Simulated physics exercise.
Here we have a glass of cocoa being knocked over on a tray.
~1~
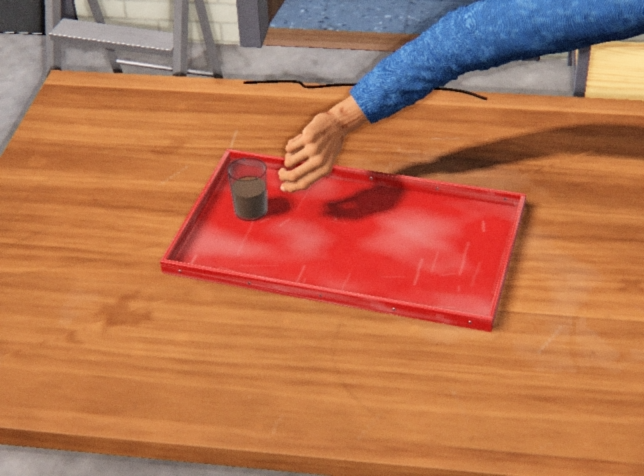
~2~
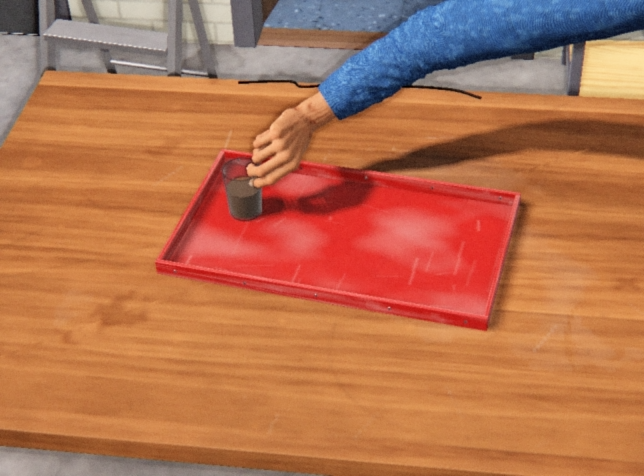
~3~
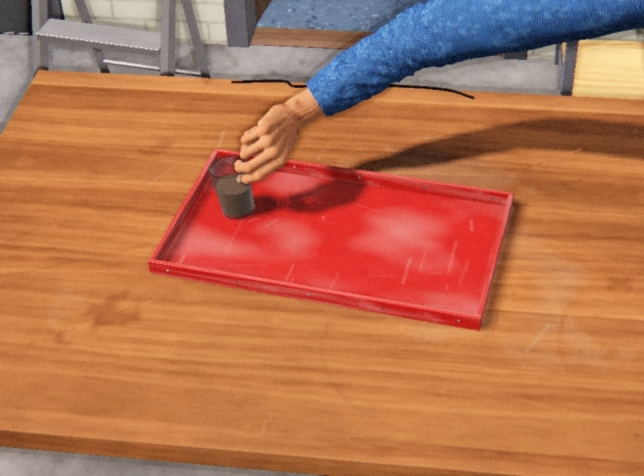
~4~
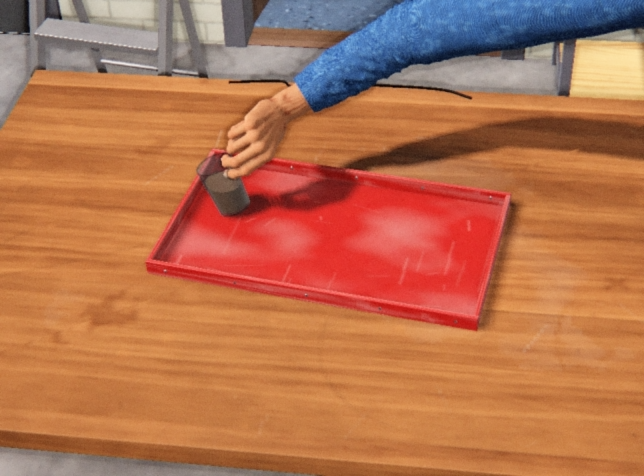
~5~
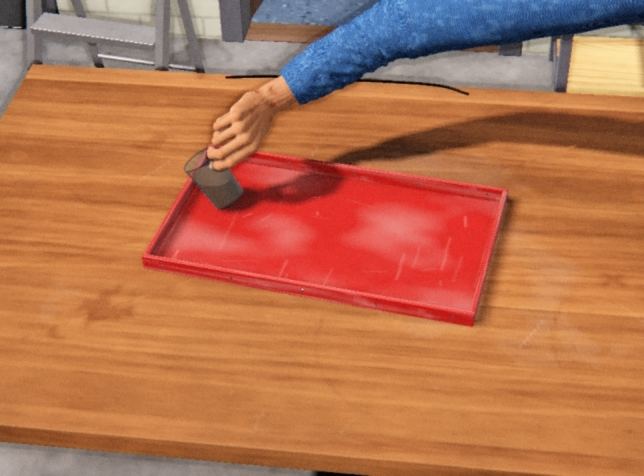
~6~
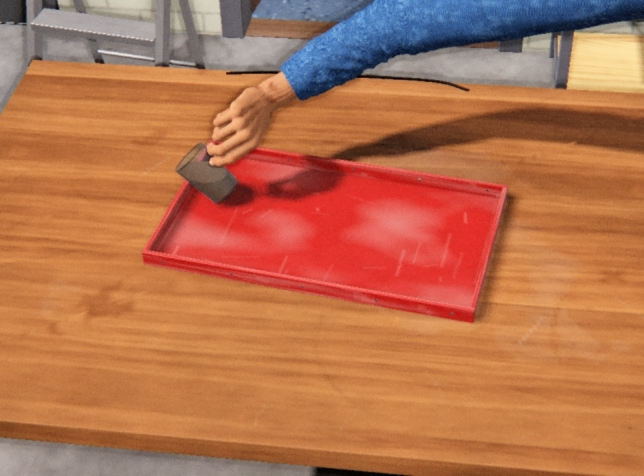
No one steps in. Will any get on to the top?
The spill escapes from the tray.
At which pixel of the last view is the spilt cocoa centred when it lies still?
Around (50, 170).
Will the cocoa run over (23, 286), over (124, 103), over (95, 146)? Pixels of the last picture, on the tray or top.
The first is untouched; the next dry; the last wet.
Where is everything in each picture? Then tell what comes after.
In the first frame, it stands upright; glass (249, 189) about half full; tray (335, 289).
In the second frame, it is being nudged; glass about half full, surface at (243, 187).
In the third frame, it is being nudged; glass (233, 187) about half full.
In the fourth frame, it is being nudged; glass about half full, surface at (223, 182); tray (321, 288).
In the fifth frame, it is being nudged; glass (214, 178) tipped 30°.
In the sixth frame, it is falling; glass (207, 174) tipped 45°.
Next, the glass lies across the rim; the puddle covers about as much as a plate; the table is getting wet.
After that, the puddle covers about as much as a tray; the table is getting wet.
Finally, the puddle covers about as much as a tray; the table is getting wet.
